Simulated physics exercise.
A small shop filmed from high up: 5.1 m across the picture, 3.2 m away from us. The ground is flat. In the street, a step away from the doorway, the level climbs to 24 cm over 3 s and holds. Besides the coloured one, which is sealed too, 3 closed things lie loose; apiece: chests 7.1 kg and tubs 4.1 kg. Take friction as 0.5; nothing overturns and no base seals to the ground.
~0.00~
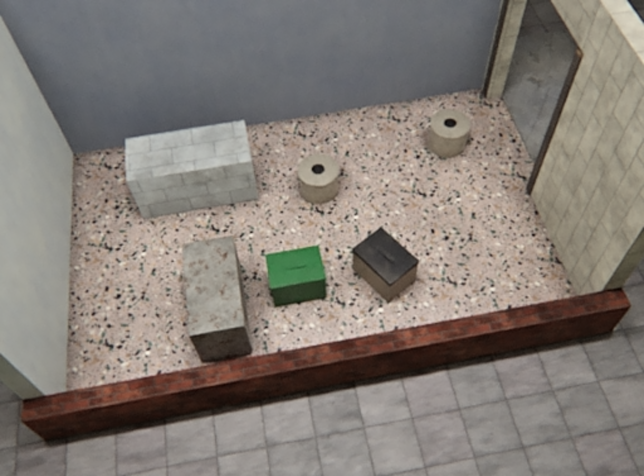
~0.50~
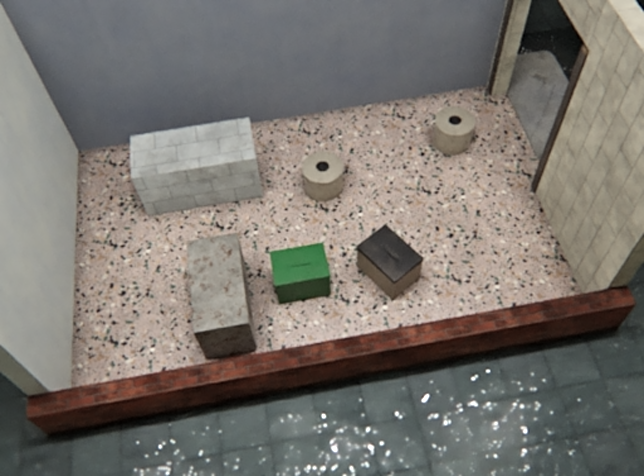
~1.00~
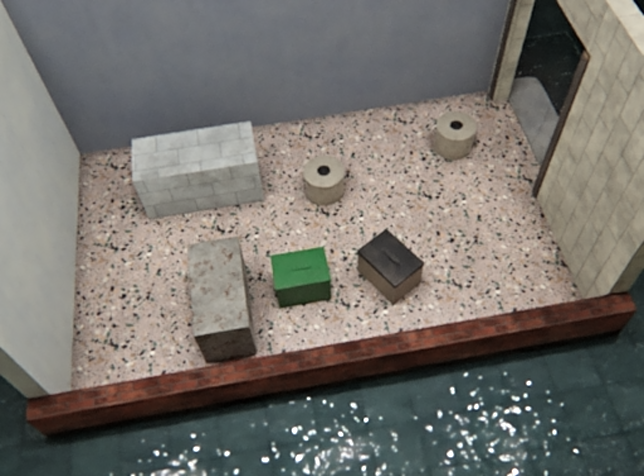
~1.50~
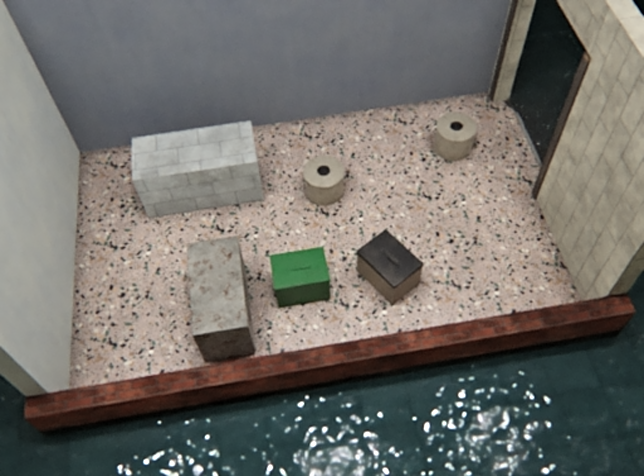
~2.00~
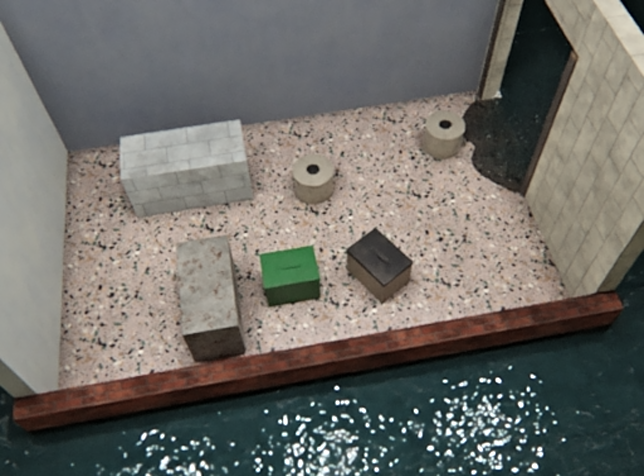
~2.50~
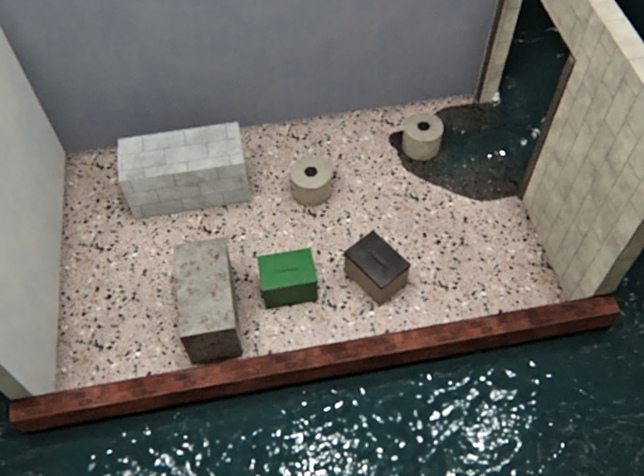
Dark water covers the street, enters through the doorway and shifts one round tub slightly left.
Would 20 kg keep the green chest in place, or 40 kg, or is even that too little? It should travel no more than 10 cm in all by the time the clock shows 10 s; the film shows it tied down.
I expect that only the larger load is enough.
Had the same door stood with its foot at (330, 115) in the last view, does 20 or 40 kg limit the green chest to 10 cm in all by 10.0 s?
Then only the higher weight holds it.
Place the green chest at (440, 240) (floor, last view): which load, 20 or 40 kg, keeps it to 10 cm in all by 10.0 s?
The smaller is enough.
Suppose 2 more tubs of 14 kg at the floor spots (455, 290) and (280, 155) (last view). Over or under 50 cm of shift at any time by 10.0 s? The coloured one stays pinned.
In that order: Less, more.
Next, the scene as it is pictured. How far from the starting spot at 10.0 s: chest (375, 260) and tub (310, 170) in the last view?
In turn: 100 cm, 200 cm.
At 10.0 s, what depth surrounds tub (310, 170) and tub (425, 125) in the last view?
About 15 and 19 cm.
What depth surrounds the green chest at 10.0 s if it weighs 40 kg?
Roughly 15 cm.
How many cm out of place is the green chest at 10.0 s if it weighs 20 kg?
About 40 cm.
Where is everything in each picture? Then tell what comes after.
In the first frame, the green chest at (295, 266) rests on the ground; water covers 0.0 m2; 0 of 4 have shifted.
In the second frame, the green chest at (299, 263) rests on the ground; 0.0 m2 under water; 0 of 4 have shifted.
In the third frame, the green chest at (300, 267) rests on the ground; water covers 0.0 m2; 0 of 4 have shifted.
In the fourth frame, the green chest at (299, 267) rests on the ground; 0.0 m2 under water; 0 of 4 have shifted.
In the fifth frame, the green chest at (289, 266), on the bottom; water covers 0.4 m2; 0 of 4 have shifted.
In the sixth frame, the green chest at (287, 269) rests on the ground; water covers 1.2 m2; 1 of 4 have shifted.
After 3.5 s the green chest would be 0 cm from its start with 20 kg and 0 cm from its start with 40 kg; 0 cm of water round it then.
After 4.5 s the green chest would be 0 cm from its start with 20 kg and 0 cm from its start with 40 kg; 5 cm of water round it then.
After 7.0 s the green chest would be 31 cm from its start with 20 kg and 0 cm from its start with 40 kg; 11 cm of water round it then.
After 10.0 s the green chest would be 42 cm from its start with 20 kg and 0 cm from its start with 40 kg; 15 cm of water round it then.
